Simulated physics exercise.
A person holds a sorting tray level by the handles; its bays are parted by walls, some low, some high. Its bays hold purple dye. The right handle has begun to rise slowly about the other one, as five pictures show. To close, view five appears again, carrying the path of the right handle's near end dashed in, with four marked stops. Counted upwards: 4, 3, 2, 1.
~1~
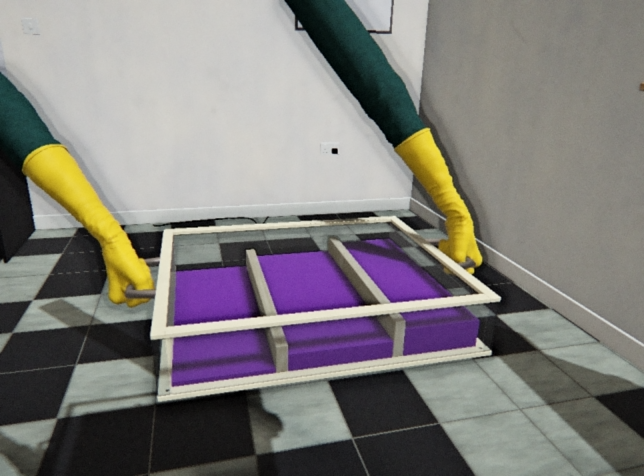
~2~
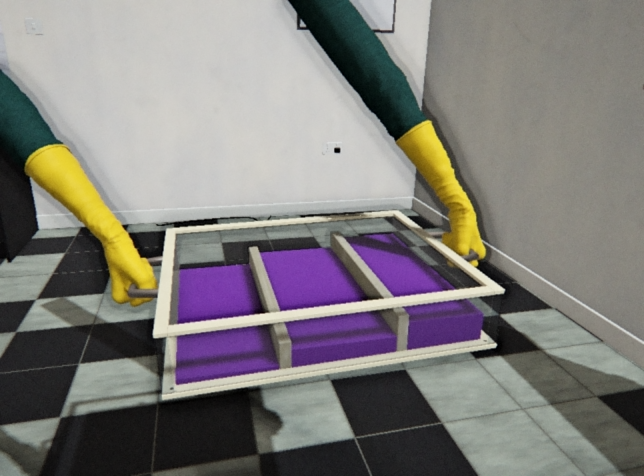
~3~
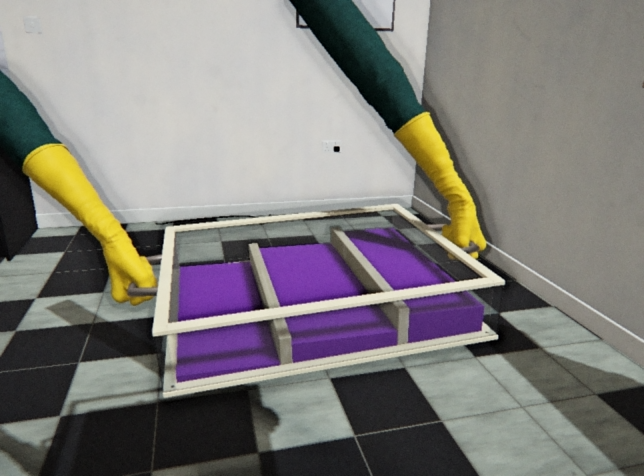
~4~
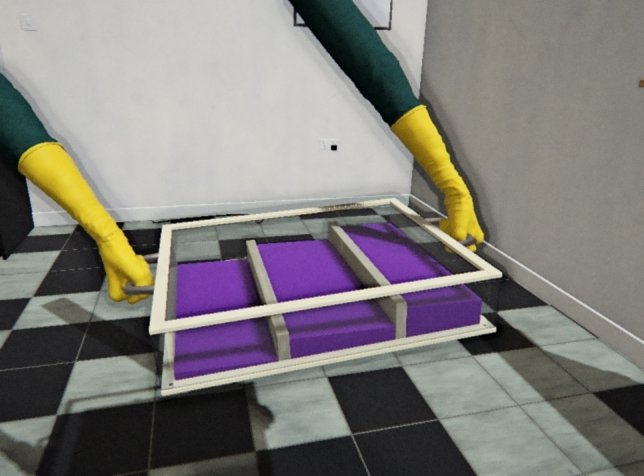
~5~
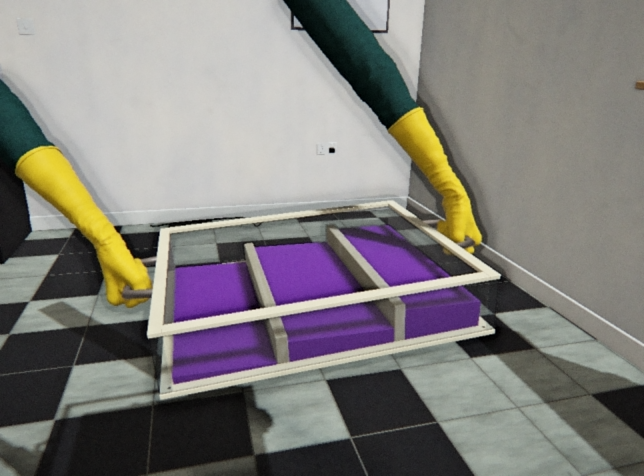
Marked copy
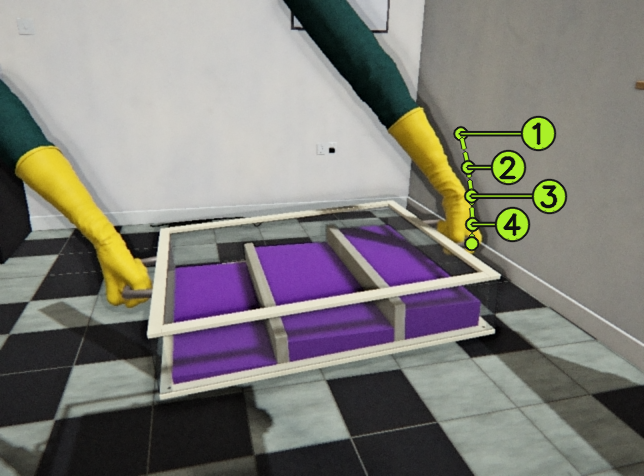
In a room with a checkered tile floor and pale walls, two arms in green sleeves and yellow gloves hold a clear, pale-rimmed tray of purple contents parted by two dividers. The right hand rises slightly, tilting the tray a little down to the left, and then barely moves.
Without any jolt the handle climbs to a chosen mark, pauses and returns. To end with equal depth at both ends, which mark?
1 is best.
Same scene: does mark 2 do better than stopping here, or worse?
Mark 2 is better.
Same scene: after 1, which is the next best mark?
2 it is.
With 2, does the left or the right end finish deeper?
The right end bay.
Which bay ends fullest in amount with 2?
It is the right one.
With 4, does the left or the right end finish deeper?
The right end bay.
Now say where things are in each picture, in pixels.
In the first picture, the tray is level; deepest in the right bay, at (393, 275), shallowest in the left; right handle at (456, 252).
In the second picture, tipped about 1° down to the left; no wall is crossed; right handle at (459, 245).
In the third picture, tipped about 3° down to the left; no wall is crossed; right handle at (459, 237).
In the fourth picture, tipped about 4° down to the left; no wall is crossed; right handle at (457, 231).
In the fifth picture, tipped about 4° down to the left; deepest in the right bay, at (393, 259), shallowest in the left; right handle at (455, 232).
On the marked copy, 1 at (460, 133); 2 at (468, 167); 3 at (471, 196); 4 at (472, 224).
Choosing 1, the two end bays stand about equally deep; nothing spills.
Choosing 2, the right end bay stands much deeper than the other; nothing spills.
Choosing 3, the right end bay stands much deeper than the other; nothing spills.
Choosing 4, the right end bay stands much deeper than the other; nothing spills.
